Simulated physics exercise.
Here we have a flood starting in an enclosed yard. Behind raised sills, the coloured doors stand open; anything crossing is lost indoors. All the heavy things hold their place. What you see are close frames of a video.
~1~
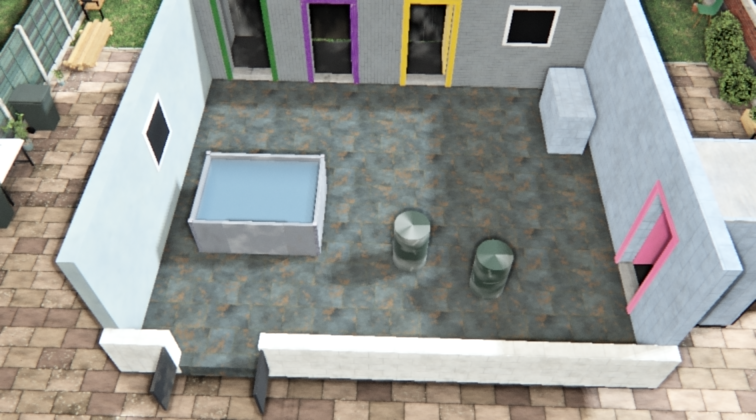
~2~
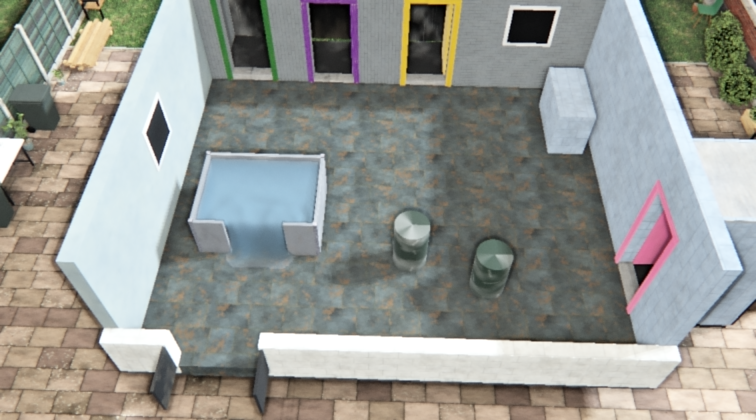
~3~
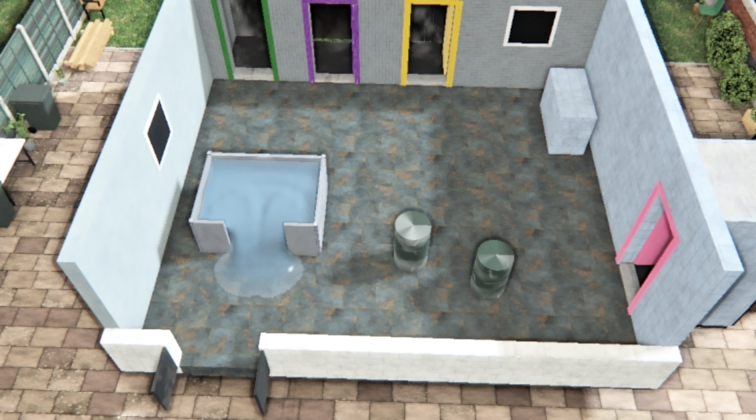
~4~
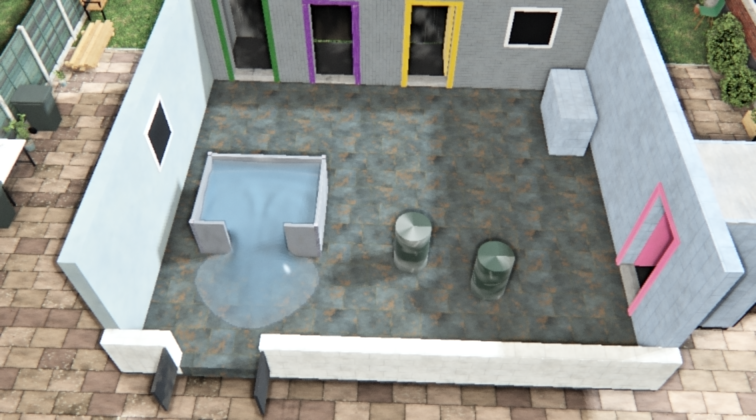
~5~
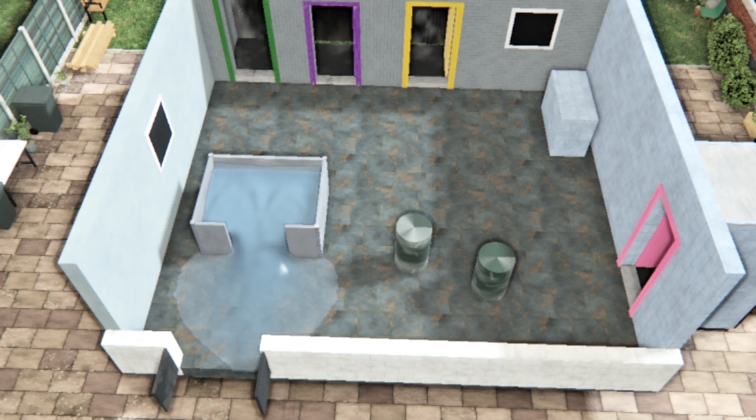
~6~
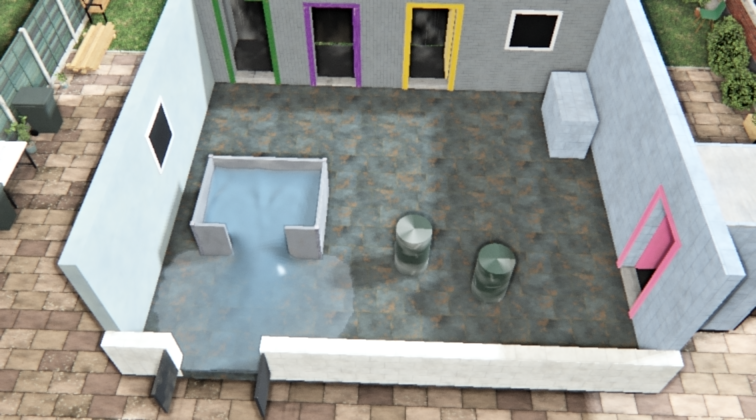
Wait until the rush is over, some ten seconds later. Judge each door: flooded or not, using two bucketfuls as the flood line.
The pink door is not flooded. The yellow door is not flooded. The green door is not flooded. The purple door is not flooded.
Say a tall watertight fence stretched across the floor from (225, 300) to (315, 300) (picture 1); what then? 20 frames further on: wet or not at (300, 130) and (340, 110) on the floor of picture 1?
As listed: Dry, clear.
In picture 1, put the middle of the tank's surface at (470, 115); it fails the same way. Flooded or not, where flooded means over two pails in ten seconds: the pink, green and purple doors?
As I see it, the pink door runs past the limit, the green door remains below and the purple door remains below.
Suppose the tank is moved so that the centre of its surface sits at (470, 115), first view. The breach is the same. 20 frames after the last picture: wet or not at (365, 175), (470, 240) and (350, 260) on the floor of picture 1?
First spot bare, second swamped, third swamped.
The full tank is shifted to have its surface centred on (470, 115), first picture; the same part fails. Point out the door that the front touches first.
Observation: The pink-painted one.
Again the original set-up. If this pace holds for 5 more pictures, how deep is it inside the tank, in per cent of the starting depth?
Around 58 percent.
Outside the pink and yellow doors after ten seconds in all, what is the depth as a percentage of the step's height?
Respectively about 60 and 0 per cent.
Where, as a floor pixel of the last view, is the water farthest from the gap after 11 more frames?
Roughly at (561, 369).
A moment on, water covers 15 % of the floor; the pink door not reached, the yellow door not reached, the green door not reached, the purple door not reached.
Next, water covers 20 % of the floor; the pink door not reached, the yellow door not reached, the green door not reached, the purple door not reached.
Then, water covers 30 % of the floor; the pink door wet at the sill, nothing in, the yellow door not reached, the green door not reached, the purple door not reached.
Later, water covers 45 % of the floor; the pink door under two buckets in, the yellow door not reached, the green door not reached, the purple door not reached.
In the end, water covers 65 % of the floor; the pink door under two buckets in, the yellow door not reached, the green door wet at the sill, nothing in, the purple door wet at the sill, nothing in.
